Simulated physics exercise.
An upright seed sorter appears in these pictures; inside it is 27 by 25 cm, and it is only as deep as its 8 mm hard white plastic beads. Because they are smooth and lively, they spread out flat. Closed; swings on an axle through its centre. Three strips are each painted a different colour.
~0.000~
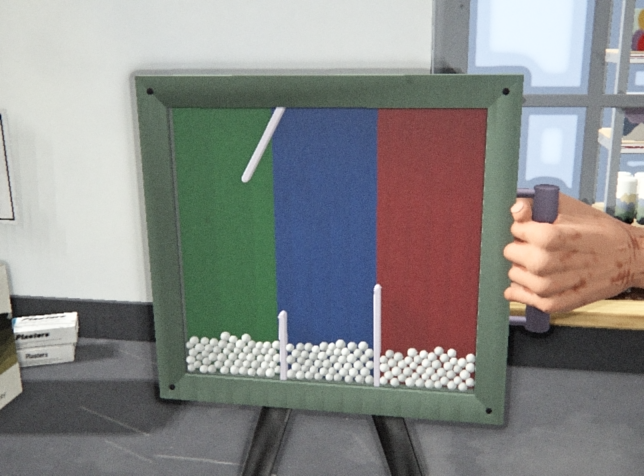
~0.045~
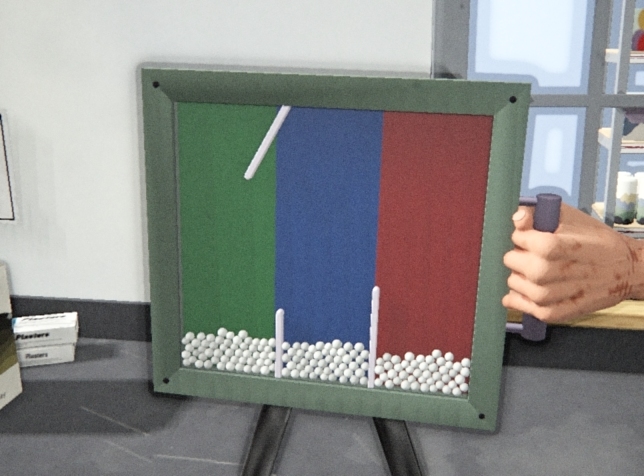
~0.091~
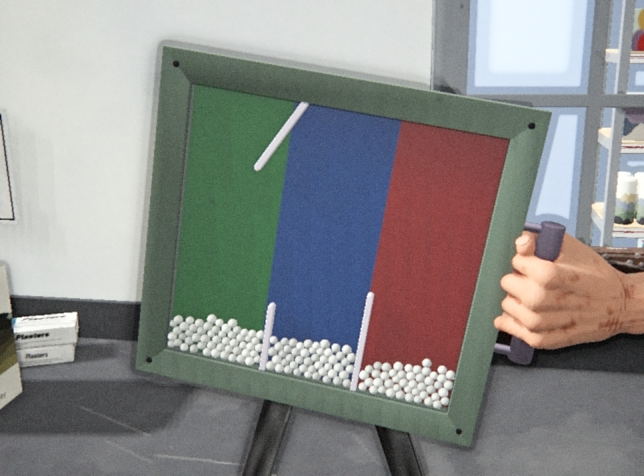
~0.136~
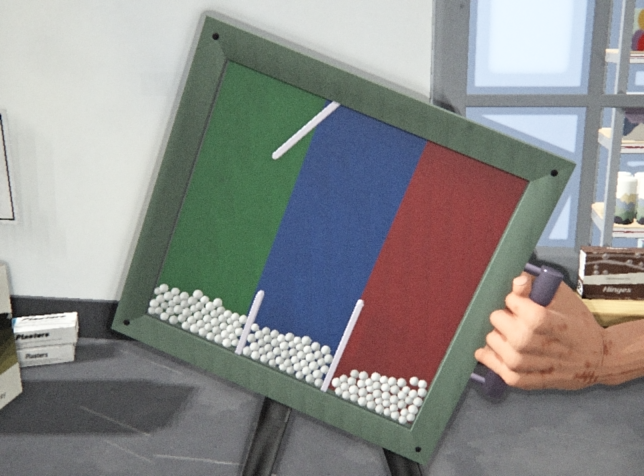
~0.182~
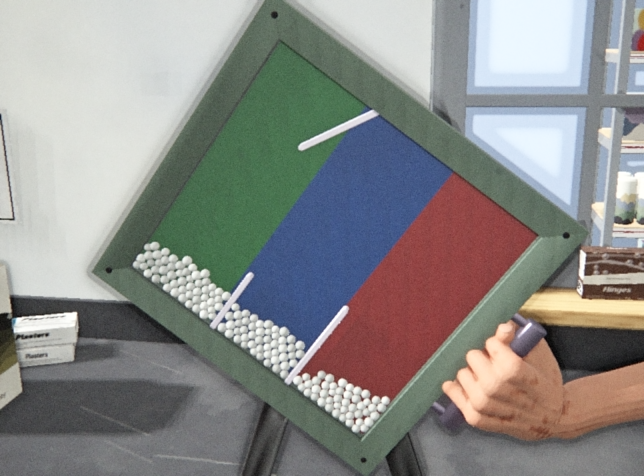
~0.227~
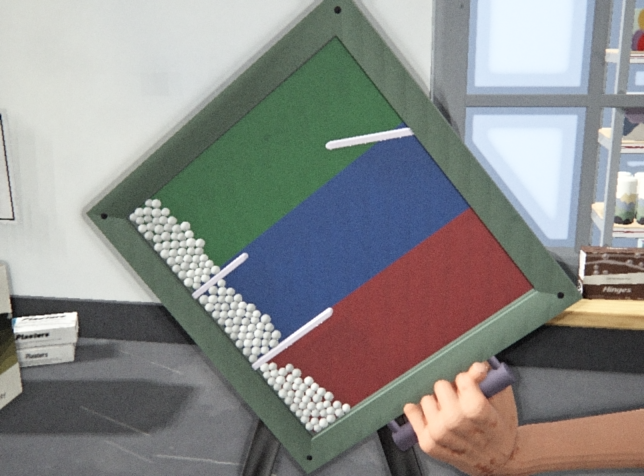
In a room with a counter and shelves, a hand gripping a handle turned a green-framed panel of green, blue and red stripes clockwise, slowly then further, tilting the white beads along its edge.
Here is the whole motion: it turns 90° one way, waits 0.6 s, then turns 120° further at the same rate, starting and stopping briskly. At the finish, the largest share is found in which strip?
It is blue.
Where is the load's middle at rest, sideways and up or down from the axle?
About 5 cm left and 9 cm below.
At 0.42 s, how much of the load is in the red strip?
It works out at about 30 percent.
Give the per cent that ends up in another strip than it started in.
My reckoning puts it near 70 percent.
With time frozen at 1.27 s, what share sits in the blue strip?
Roughly 20 per cent.
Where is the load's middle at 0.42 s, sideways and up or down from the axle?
Left by about 10 cm and below by about 1 cm.
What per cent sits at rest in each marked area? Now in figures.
Tally: Red strip = 25; blue strip = 50; green strip = 25.
By 0.42 s, it stands 90° clockwise; the beads' middle is 10 cm left of and 1 cm below the centre; red 30 %, blue 35 %, green 35 %.
By 1.27 s, it stands 149° clockwise; the beads' middle is 8 cm left of and 3 cm below the centre; red 70 %, blue 20 %, green 10 %.
By 1.53 s, it has come round 210° clockwise; the beads' middle is 6 cm left of and 7 cm below the centre; red 45 %, blue 35 %, green 20 %.
At rest by 2.2 s, it has come round 210° clockwise; red 25 %, blue 50 %, green 25 %.
